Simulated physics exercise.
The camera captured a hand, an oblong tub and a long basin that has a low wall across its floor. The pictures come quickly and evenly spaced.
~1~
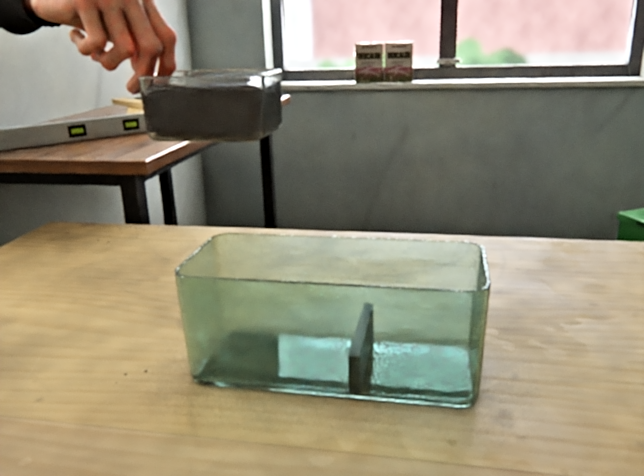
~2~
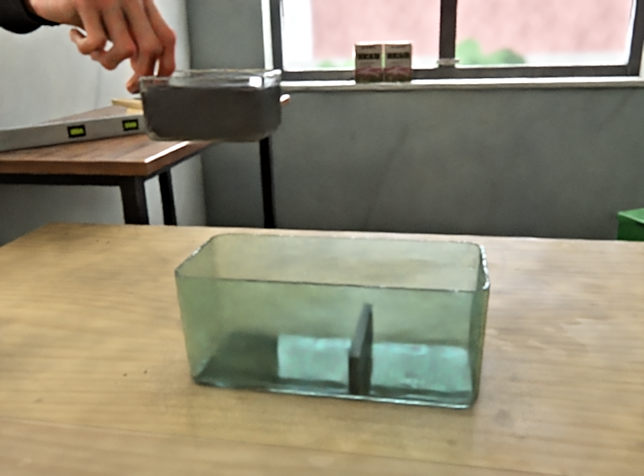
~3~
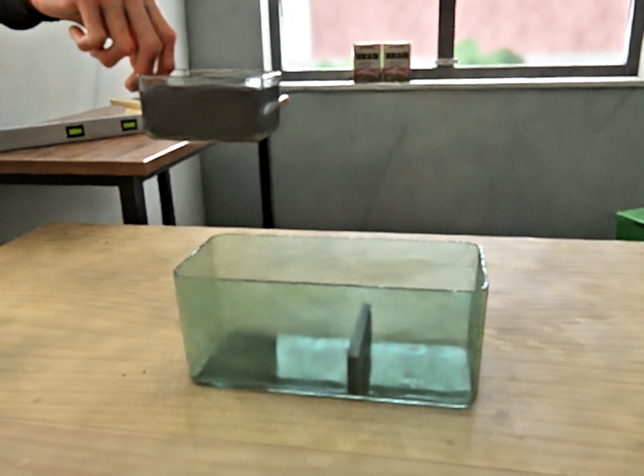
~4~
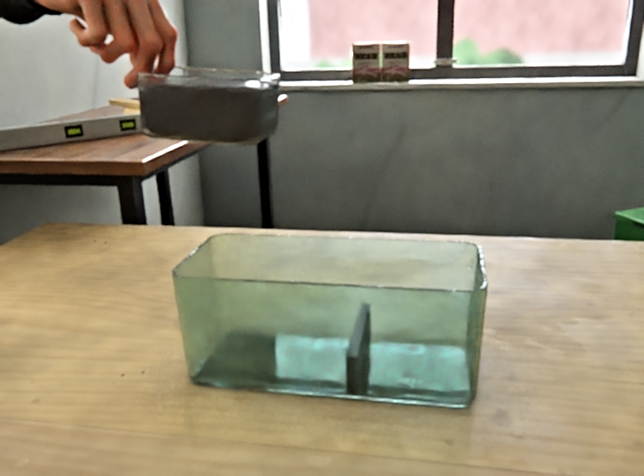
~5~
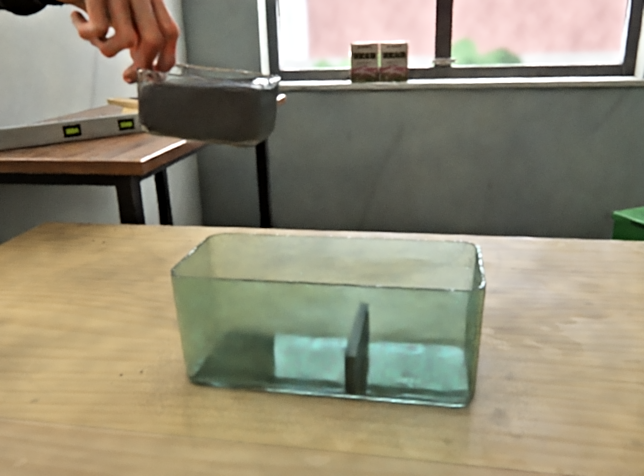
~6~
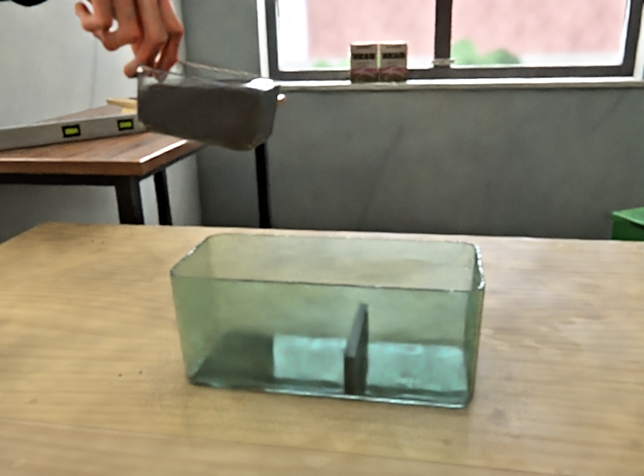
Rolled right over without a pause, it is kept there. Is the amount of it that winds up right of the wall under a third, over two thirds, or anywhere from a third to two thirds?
In the end it is from a third to two thirds.
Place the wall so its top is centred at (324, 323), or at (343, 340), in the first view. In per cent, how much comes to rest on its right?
Try one about 75 %, try two about 65 %.
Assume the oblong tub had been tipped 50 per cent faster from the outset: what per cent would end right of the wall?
I'd say close to 40 per cent.
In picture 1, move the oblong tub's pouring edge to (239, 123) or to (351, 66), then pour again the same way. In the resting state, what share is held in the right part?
In order, roughly 5 percent and 90 percent.
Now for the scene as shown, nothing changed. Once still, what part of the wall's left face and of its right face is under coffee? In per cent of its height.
I'd say close to 30 per cent on the left side and 30 on the right.
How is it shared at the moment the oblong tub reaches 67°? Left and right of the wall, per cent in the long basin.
Left part close to 10 in a hundred, right part close to 10.
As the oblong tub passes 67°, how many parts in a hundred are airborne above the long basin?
That comes to near 40 percent.
A moment on, the oblong tub is tipped part way and 37 per cent is still to pour, 12 is left of the wall and 10 right of it.
Next, the oblong tub is tipped right over and 5 per cent is still to pour, 42 is left of the wall and 44 right of it.
Then the oblong tub is tipped right over and 0 per cent is still to pour, 54 is left of the wall and 45 right of it.
Later the oblong tub is tipped right over and 0 per cent is still to pour, 54 is left of the wall and 45 right of it.
In the end 54 per cent lies left of the wall, 45 right of it and 1 outside.
